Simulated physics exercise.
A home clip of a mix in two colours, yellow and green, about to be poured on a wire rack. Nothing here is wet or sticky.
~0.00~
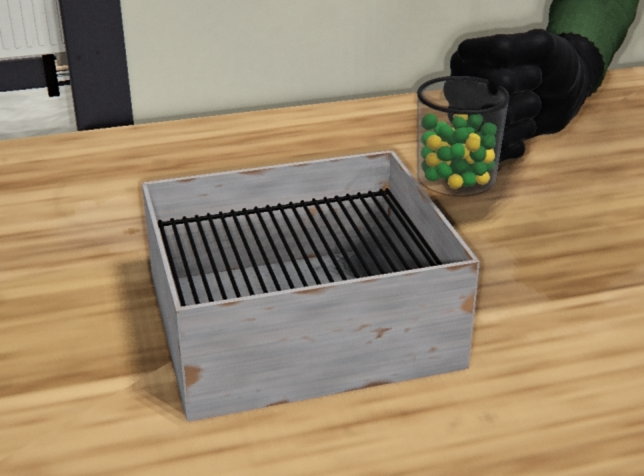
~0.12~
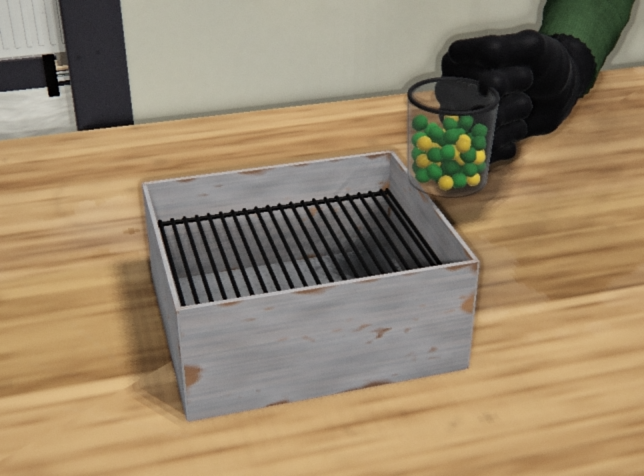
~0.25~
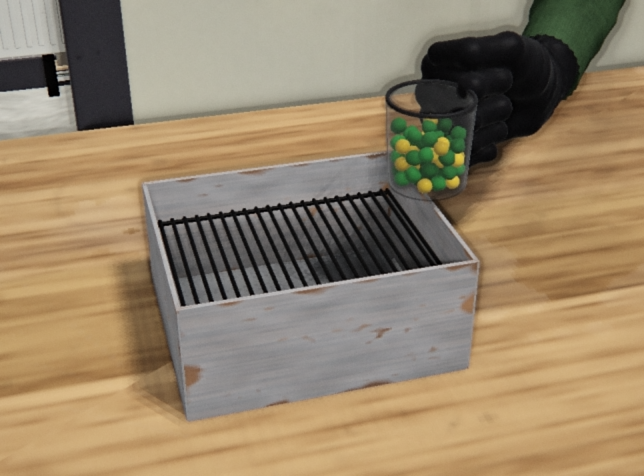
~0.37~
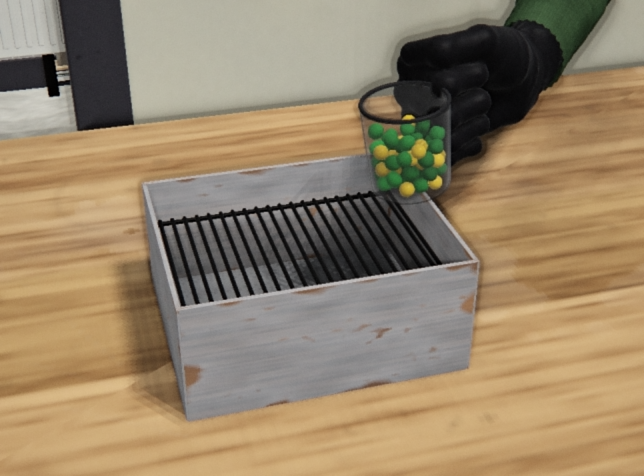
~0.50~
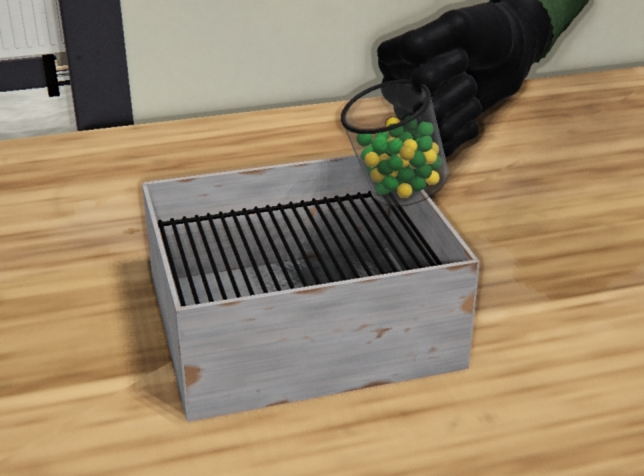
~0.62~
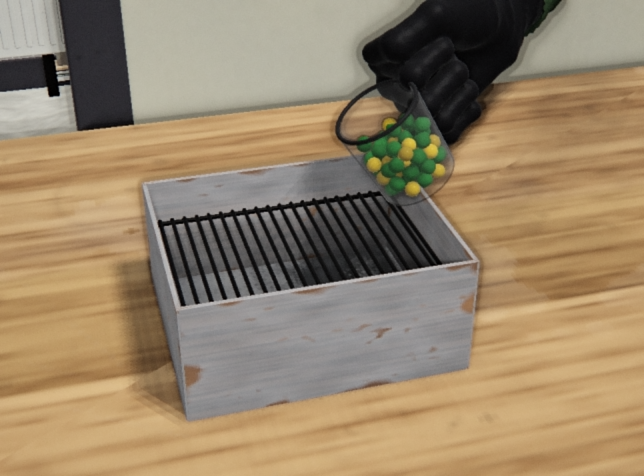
A black-gloved hand with a green sleeve moves a clear cup of small green and yellow balls leftward from the right, over a light wooden tabletop seen from above at an angle. A worn grey box with a black wire rack inside sits near the centre, before a pale wall with a dark frame at upper left. The cup reaches the box's back right corner and tilts left, the balls still inside, while the view stays still.
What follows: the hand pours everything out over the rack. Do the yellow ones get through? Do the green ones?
Yellow: They are held back. Green: They are held back.
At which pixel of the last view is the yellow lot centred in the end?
Near (329, 257).
Around 0.93 s, yellow ones, all in the cup; green ones, all in the cup.
Around 1.25 s, yellow ones, nearly all in the cup, a small part on or over the wires; green ones, nearly all in the cup, a stray few on or over the wires.
Around 1.64 s, yellow ones, a small part in the cup, nearly all on or over the wires; green ones, a small part in the cup, most on or over the wires.
Finally (2.2 s), yellow ones, all on the wires, none under the rack; green ones, all on the wires, none under the rack.
